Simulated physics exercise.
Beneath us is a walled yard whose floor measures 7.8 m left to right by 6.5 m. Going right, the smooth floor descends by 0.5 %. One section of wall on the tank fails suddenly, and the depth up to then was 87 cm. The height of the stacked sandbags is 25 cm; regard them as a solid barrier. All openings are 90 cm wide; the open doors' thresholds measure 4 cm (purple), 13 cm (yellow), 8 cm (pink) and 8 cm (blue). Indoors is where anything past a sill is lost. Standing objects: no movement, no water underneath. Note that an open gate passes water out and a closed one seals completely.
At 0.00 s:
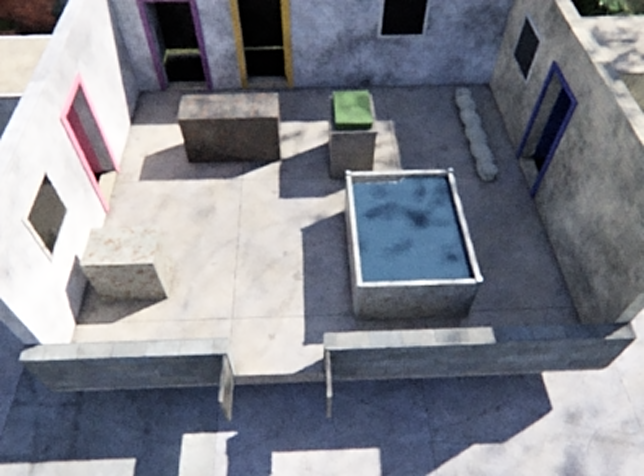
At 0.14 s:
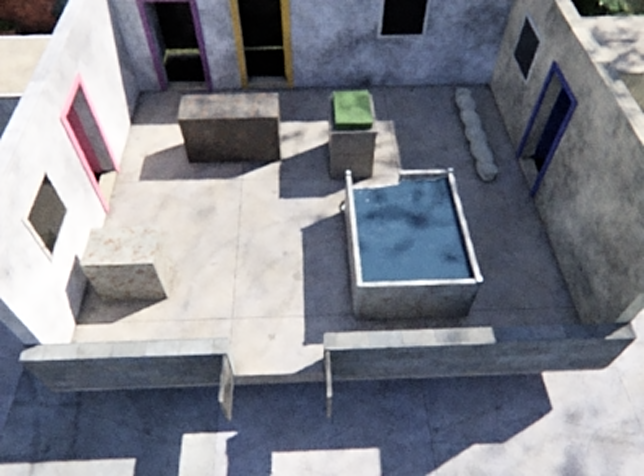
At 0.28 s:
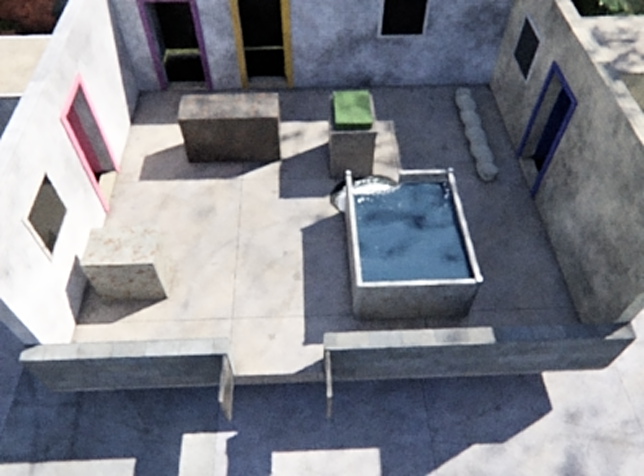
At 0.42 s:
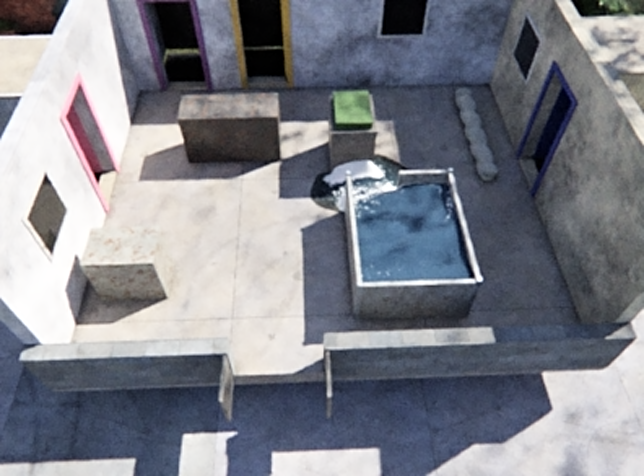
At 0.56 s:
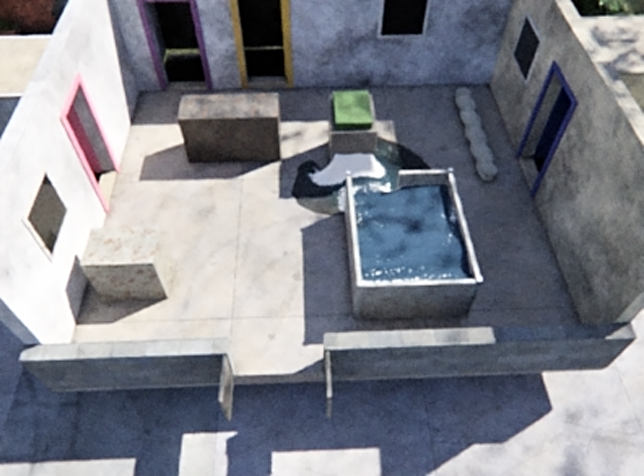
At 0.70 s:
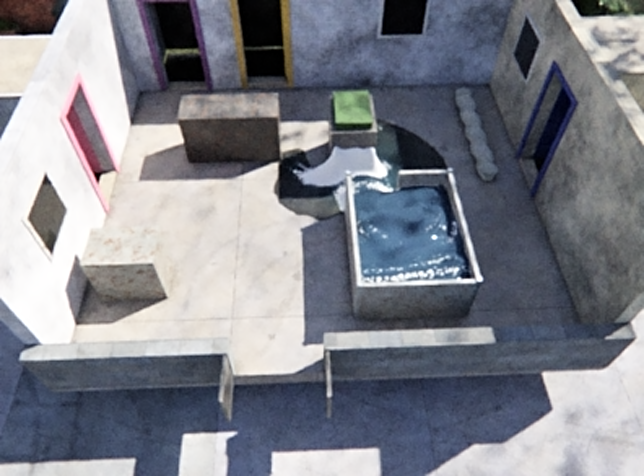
Water pours from the back of a tank and spreads across the walled yard's floor.
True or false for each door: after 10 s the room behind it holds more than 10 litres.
Purple door: True; yellow door: False; pink door: True; blue door: False.
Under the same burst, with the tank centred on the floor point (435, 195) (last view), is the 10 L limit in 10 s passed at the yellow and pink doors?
Measured against the limit, the yellow door stays within it and the pink door stays within it.
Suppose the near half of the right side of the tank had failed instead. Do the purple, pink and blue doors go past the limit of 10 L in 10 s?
Then purple exceeds it, pink does not exceed it, blue exceeds it.
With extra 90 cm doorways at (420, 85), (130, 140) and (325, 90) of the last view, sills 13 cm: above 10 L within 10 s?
Taking them in order, the first gets enough, the second too little and the third too little.
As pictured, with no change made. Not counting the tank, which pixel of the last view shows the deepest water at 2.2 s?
Roughly (363, 187).
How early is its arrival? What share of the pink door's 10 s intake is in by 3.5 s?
Estimate: Around 60 per cent.
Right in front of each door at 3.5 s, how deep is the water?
Door by door, in cm: Purple reads 0, yellow reads 5, pink reads 20, blue reads 3.
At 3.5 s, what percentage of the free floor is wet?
Wet share: About 60 %.
After 1.4 s water covers 25 % of the floor and is deepest (63 cm) near (363, 187); purple door not reached, yellow door not reached, pink door not reached, blue door not reached.
After 2.2 s water covers 45 % of the floor and is deepest (47 cm) near (363, 187); purple door not reached, yellow door 6 cm at the sill, 0 L in, pink door 16 cm at the sill, 10 L in, blue door 2 cm at the sill, 0 L in.
After 3.5 s water covers 60 % of the floor and is deepest (36 cm) near (362, 180); purple door not reached, yellow door 5 cm at the sill, 0 L in, pink door 20 cm at the sill, 139 L in, blue door 3 cm at the sill, 0 L in.
After 6.0 s water covers 80 % of the floor and is deepest (22 cm) near (363, 187); purple door 7 cm at the sill, 2 L in, yellow door 7 cm at the sill, 0 L in, pink door 12 cm at the sill, 212 L in, blue door 6 cm at the sill, 2 L in.
After 10.0 s water covers 95 % of the floor and is deepest (12 cm) near (363, 187); purple door 7 cm at the sill, 45 L in, yellow door 7 cm at the sill, 0 L in, pink door 10 cm at the sill, 230 L in, blue door 4 cm at the sill, 2 L in.
